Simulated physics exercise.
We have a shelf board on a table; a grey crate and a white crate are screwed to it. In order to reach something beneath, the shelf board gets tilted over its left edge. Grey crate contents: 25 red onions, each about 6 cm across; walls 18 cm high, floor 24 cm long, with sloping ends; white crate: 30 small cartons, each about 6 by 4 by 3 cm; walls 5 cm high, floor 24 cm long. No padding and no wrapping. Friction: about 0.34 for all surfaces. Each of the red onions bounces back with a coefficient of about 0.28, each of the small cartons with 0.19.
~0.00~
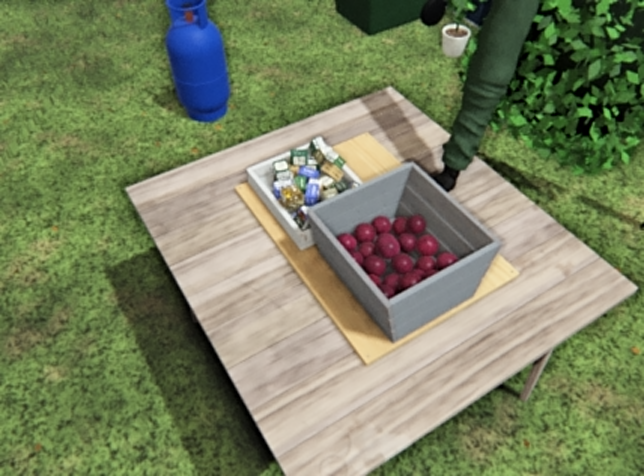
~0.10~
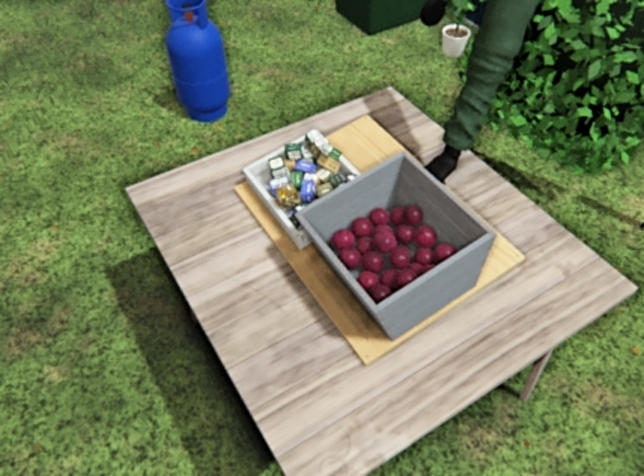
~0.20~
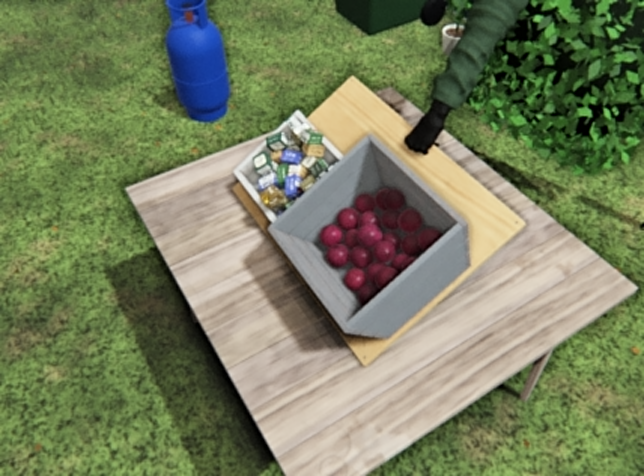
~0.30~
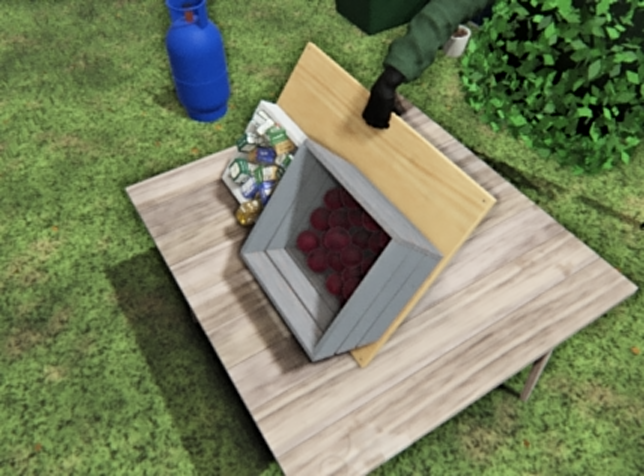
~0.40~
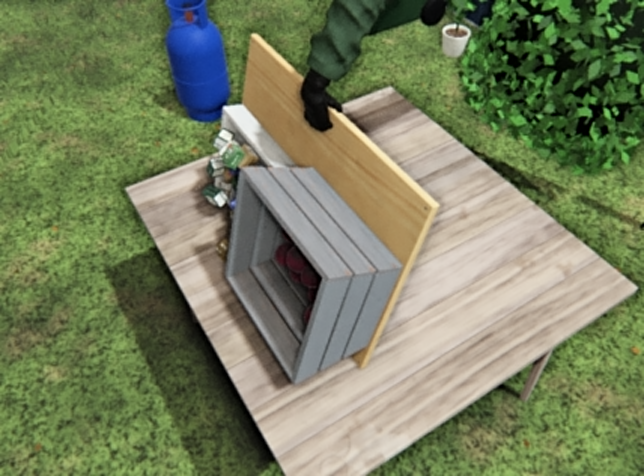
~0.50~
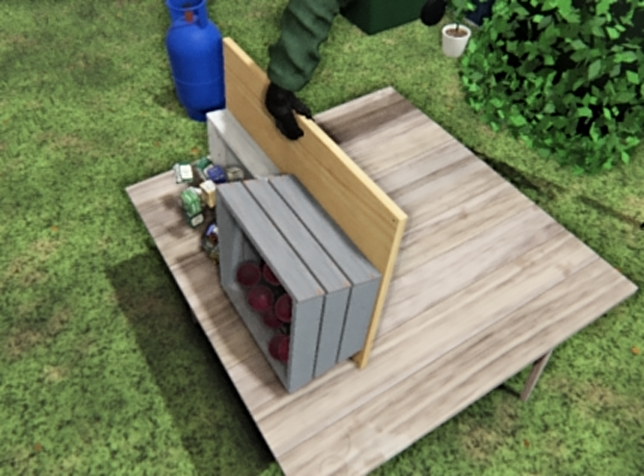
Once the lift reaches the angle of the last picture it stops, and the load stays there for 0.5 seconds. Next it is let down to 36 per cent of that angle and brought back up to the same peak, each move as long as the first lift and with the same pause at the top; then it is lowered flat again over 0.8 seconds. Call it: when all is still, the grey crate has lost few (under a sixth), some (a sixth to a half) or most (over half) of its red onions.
It has lost most.
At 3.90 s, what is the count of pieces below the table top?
Around 35.
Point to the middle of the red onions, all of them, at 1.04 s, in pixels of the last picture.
Centre: Around (181, 438) px.
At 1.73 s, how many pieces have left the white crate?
White crate - close to 25.
After 1.04 s, tilt 83°; the grey crate is down by 21 of 25 and the white crate is down by 25 of 30.
After 1.73 s, tilt 54°; the grey crate is down by 24 of 25 and the white crate is down by 25 of 30.
After 2.68 s, tilt 73°; the grey crate is down by 25 of 25 and the white crate is down by 25 of 30.
Final count (at 3.90 s), the grey crate is down by 25 of 25 and the white crate is down by 25 of 30. Asked share, 25 of 25, 100 per cent.
